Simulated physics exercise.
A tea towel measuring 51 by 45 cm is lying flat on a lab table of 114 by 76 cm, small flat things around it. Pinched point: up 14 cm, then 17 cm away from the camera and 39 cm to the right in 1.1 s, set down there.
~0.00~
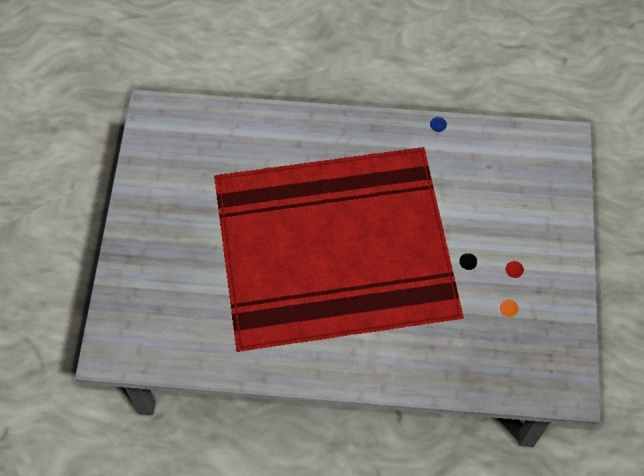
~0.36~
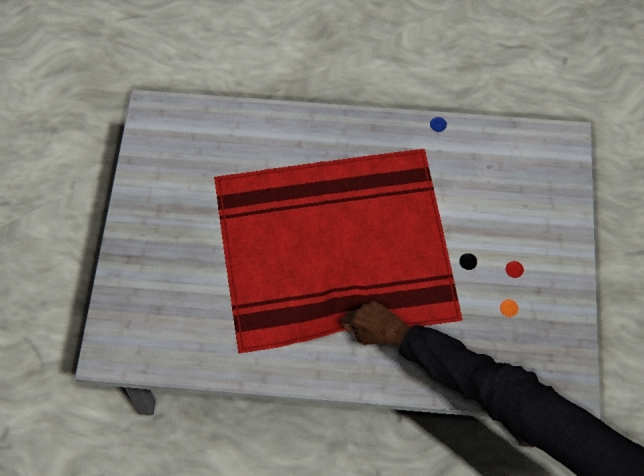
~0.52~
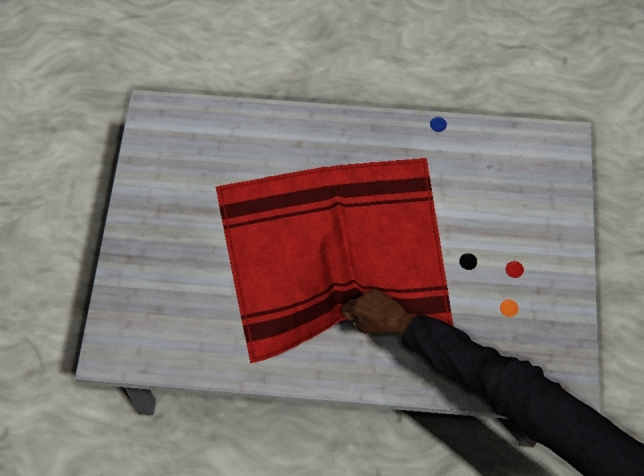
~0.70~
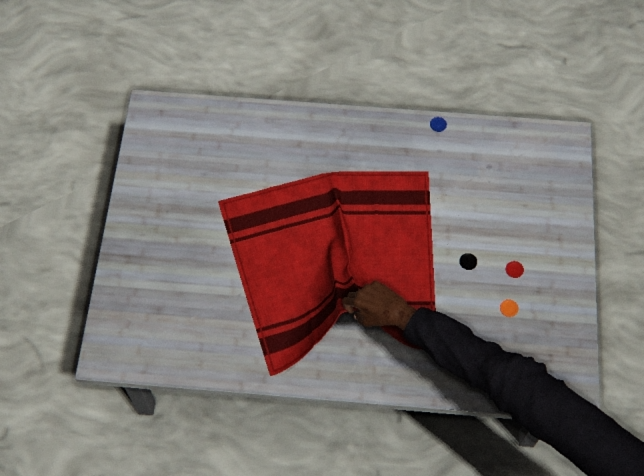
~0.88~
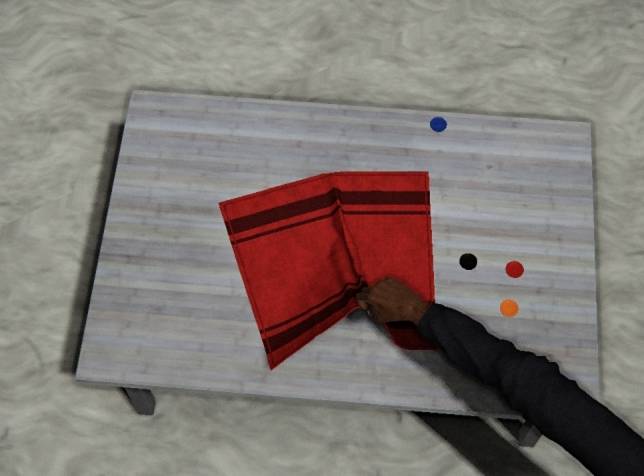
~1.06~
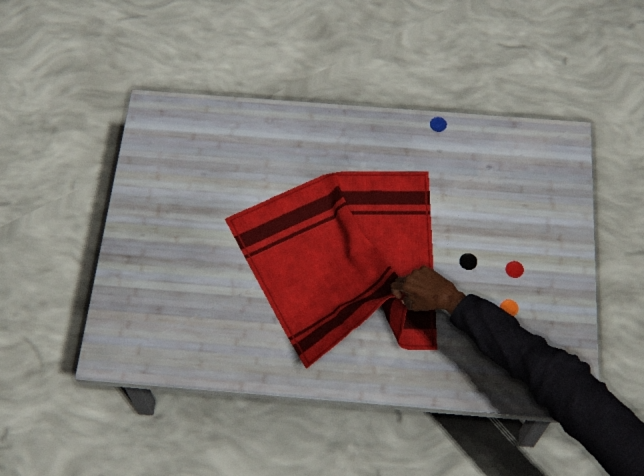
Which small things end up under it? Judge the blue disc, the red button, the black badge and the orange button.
In order: The blue disc stays uncovered; the red button ends under the cloth; the black badge gets covered; the orange button gets covered.
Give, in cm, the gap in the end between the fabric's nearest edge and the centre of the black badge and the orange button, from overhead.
1 cm and 2 cm.
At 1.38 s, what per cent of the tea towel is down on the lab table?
50 per cent.
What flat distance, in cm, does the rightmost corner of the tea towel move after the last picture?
Horizontal travel: Approx. 16 cm.
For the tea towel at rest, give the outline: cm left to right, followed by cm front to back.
About 52 cm wide, 46 cm deep.
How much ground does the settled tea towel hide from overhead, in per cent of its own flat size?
55 %.
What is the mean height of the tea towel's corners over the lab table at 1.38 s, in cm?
Roughly 1 centimetres.
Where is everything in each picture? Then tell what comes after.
In the first picture, blue disc (439, 124); red button (515, 269); black badge (469, 261); orange button (509, 308); tea towel corners (237, 352) (214, 176) (424, 148) (464, 319); highest point 0 cm, lowest 0 cm.
In the second picture, tea towel corners (239, 354) (215, 178); grip (351, 330); highest point 4 cm, lowest 0 cm.
In the third picture, tea towel corners (251, 363) (216, 188); grip (352, 319); highest point 10 cm, lowest 0 cm.
In the fourth picture, tea towel corners (271, 376) (218, 202); grip (353, 312); highest point 14 cm, lowest 0 cm.
In the fifth picture, tea towel corners (271, 371) (219, 204); grip (366, 307); highest point 14 cm, lowest 0 cm.
In the sixth picture, tea towel corners (307, 369) (225, 220) (428, 173) (437, 350); grip (400, 297); highest point 14 cm, lowest 0 cm.
By 1.4 s, 50 % of it is down, spanning 48 by 50 cm, above no small thing.
By 1.7 s, 40 % of it is down, spanning 47 by 44 cm, above red button, black badge, orange button.
By 2.0 s, 50 % of it is down, spanning 48 by 45 cm, above red button, black badge, orange button.
By 2.3 s, 55 % of it is down, spanning 50 by 45 cm, above red button, black badge, orange button.
By 3.3 s, 55 % of it is down, spanning 51 by 45 cm, above red button, black badge, orange button.
